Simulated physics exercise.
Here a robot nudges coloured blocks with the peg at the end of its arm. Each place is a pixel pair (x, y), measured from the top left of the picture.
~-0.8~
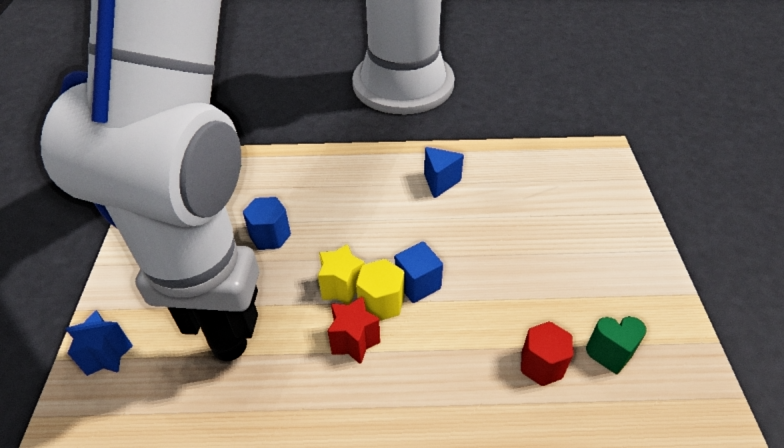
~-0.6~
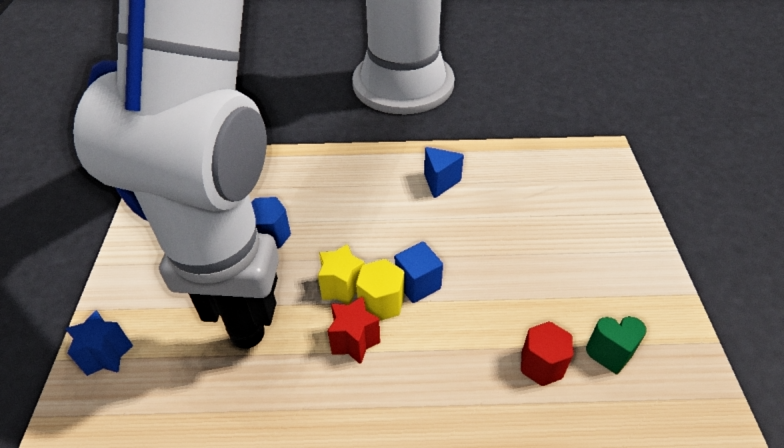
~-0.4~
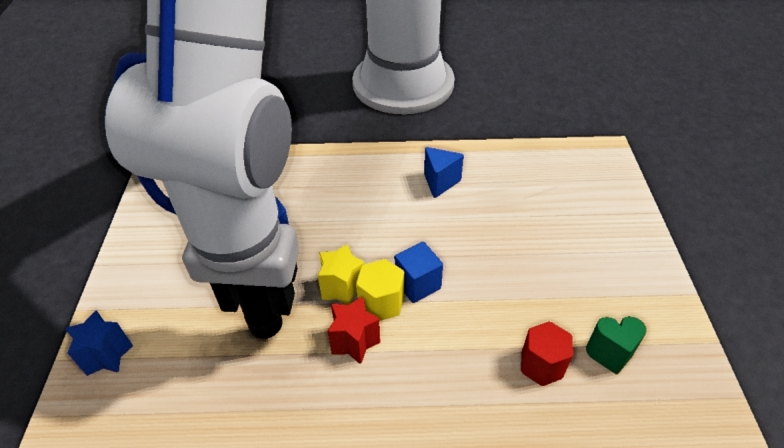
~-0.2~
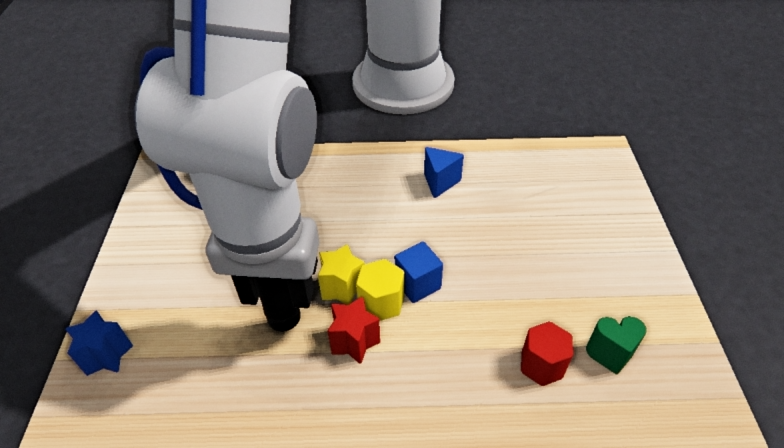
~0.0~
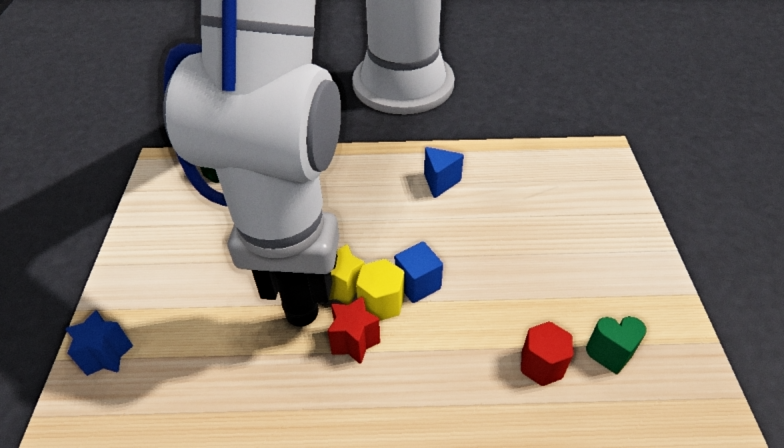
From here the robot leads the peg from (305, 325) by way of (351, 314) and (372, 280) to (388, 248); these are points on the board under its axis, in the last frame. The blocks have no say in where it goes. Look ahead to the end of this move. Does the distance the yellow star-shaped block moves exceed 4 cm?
Going by the path, no.
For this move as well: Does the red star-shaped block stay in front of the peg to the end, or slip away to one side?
The block gets away.
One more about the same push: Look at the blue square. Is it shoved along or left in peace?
It shifts.
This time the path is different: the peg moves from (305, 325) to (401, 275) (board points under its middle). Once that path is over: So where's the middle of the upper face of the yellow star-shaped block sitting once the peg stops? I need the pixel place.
Put as a pixel place, it's (360, 241).
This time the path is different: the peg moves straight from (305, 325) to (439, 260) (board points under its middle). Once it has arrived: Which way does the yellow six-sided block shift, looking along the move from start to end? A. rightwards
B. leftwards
That would be A.
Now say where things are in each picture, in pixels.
Lower end of the peg (230, 347), tops of blocks, yellow star-shaped block (339, 262), red star-shaped block (352, 317), yellow six-sided block (380, 277), blue square (419, 259), in the first picture.
Peg (248, 335), blocks as before, in the second picture.
Peg (266, 325), blocks as before, in the third picture.
Peg (284, 318), blocks as before, in the fourth picture.
Peg (302, 314), yellow star-shaped block (339, 262), red star-shaped block (352, 317), yellow six-sided block (380, 277), blue square (419, 259), in the fifth picture.
On the path given first. One third of the way, peg (349, 302); yellow star-shaped block (341, 260), turned 15° anticlockwise; red star-shaped block (367, 319), turned 40° clockwise; yellow six-sided block (386, 275); blue square (422, 258).
Two thirds of the way, peg (372, 268); yellow star-shaped block (343, 242), turned 75° anticlockwise; red star-shaped block (367, 319), turned 45° clockwise; yellow six-sided block (408, 254), turned 45° clockwise; blue square (448, 251), turned 30° clockwise.
At the end, peg (388, 236); yellow star-shaped block (345, 238), turned 95° anticlockwise; red star-shaped block (367, 319), turned 45° clockwise; yellow six-sided block (417, 242), turned 70° clockwise; blue square (456, 250), turned 50° clockwise.
